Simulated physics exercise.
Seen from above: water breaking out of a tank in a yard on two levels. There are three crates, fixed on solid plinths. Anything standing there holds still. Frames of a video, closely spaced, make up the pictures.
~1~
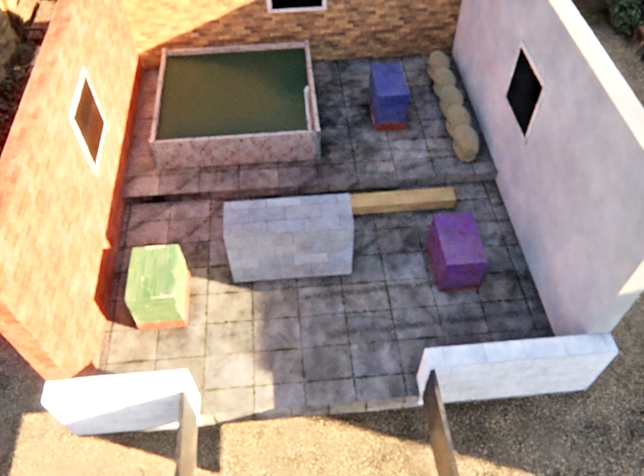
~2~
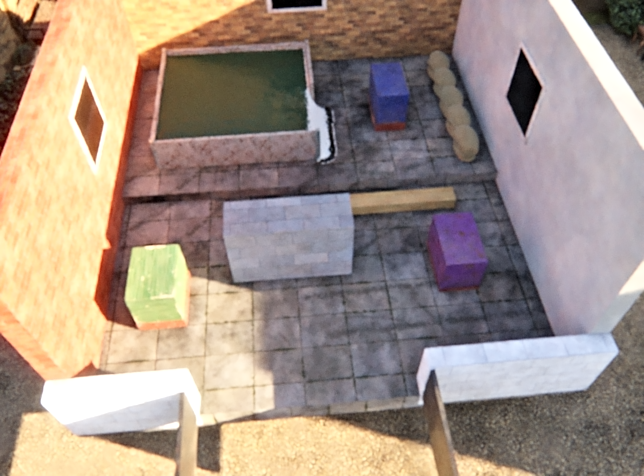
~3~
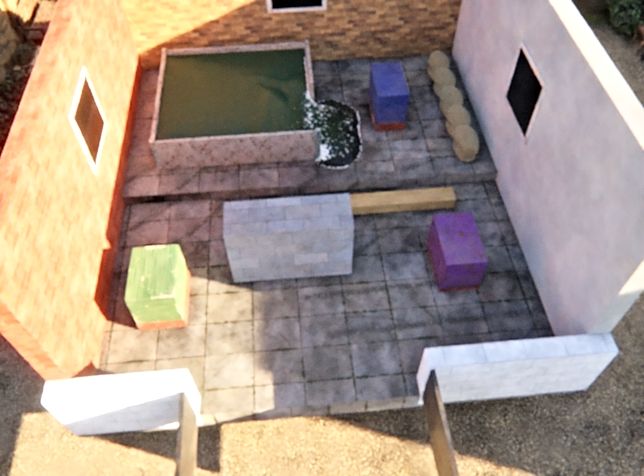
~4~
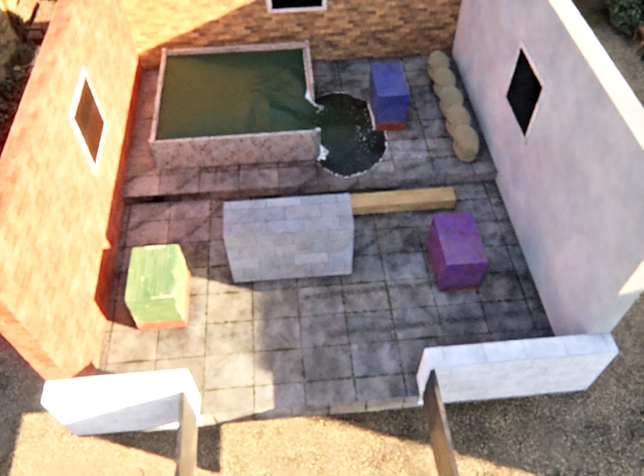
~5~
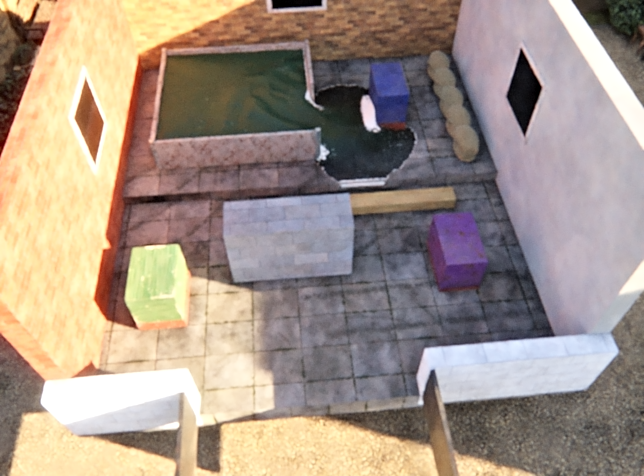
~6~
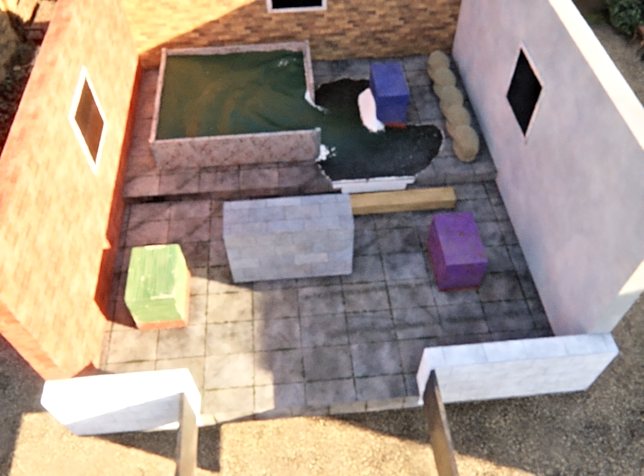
A walled, paved yard on two levels is seen from above by a camera that stays still. A tank of dark green water sits at the upper left, with a blue crate and round tan objects to its right, and a pale block, a wooden beam, a green crate and a purple crate below. Water breaks from the tank's right side, spreads in a dark, white-edged pool around the blue crate's base, and reaches the step by the beam.
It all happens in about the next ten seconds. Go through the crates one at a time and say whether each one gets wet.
Crate by crate: Green crate - no, dry; purple crate - yes, wet; blue crate - yes, wet.
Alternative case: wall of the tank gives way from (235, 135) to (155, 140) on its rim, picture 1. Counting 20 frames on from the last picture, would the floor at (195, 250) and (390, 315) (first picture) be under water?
Submerged, waterless.
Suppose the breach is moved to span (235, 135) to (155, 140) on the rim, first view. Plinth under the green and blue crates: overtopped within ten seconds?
The green crate is flooded and the blue crate is untouched.
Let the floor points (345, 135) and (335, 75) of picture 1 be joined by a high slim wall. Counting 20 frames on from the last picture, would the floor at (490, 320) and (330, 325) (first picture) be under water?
In order, I'd call them inundated and bare.
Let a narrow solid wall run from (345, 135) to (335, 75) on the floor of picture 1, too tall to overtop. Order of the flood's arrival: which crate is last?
That would be the crate marked green.
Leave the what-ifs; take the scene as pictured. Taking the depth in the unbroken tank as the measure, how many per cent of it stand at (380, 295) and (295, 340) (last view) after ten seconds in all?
Respectively about 8 and 6 per cent.
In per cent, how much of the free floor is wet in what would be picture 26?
The answer is around 45 per cent.
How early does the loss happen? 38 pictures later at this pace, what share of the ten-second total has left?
I get 20 percent.
A moment on, water covers 20 % of the floor; the green crate not reached, the purple crate not reached, the blue crate water round its plinth.
Next, water covers 30 % of the floor; the green crate not reached, the purple crate not reached, the blue crate water round its plinth.
Then, water covers 45 % of the floor; the green crate not reached, the purple crate water round its plinth, the blue crate water round its plinth.
Later, water covers 80 % of the floor; the green crate water round its plinth, the purple crate water round its plinth, the blue crate water round its plinth.
In the end, water covers 90 % of the floor; the green crate stayed above the water, the purple crate was topped, the blue crate was topped.
